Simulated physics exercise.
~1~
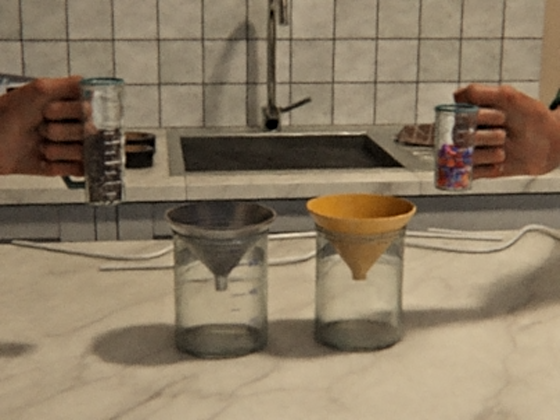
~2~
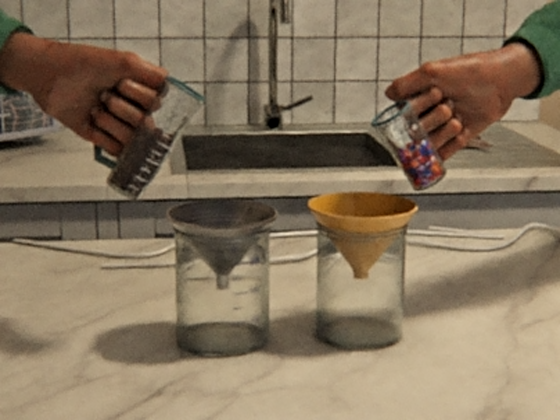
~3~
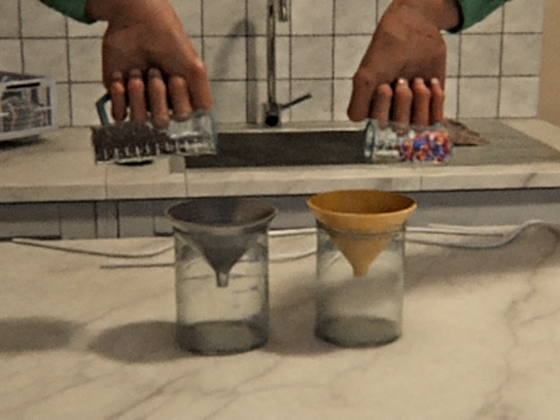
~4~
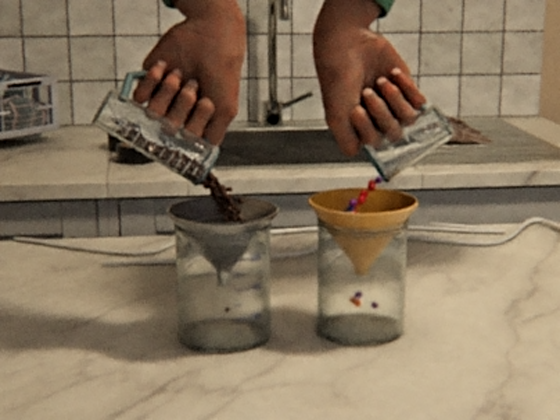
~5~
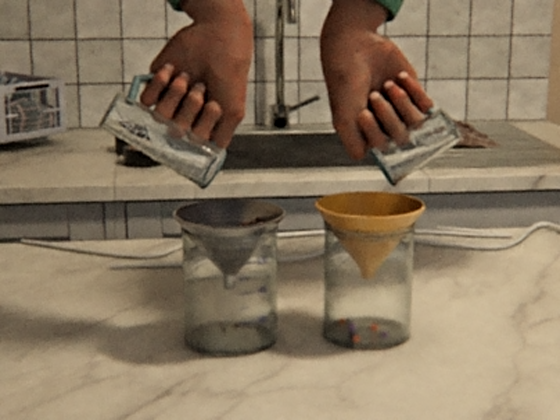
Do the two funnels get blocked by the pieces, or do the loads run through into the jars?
Both funnels get blocked. Most of the dark pieces stay in the grey funnel on the left and most of the colourful ones stay in the yellow funnel on the right, with only a little reaching the jars.
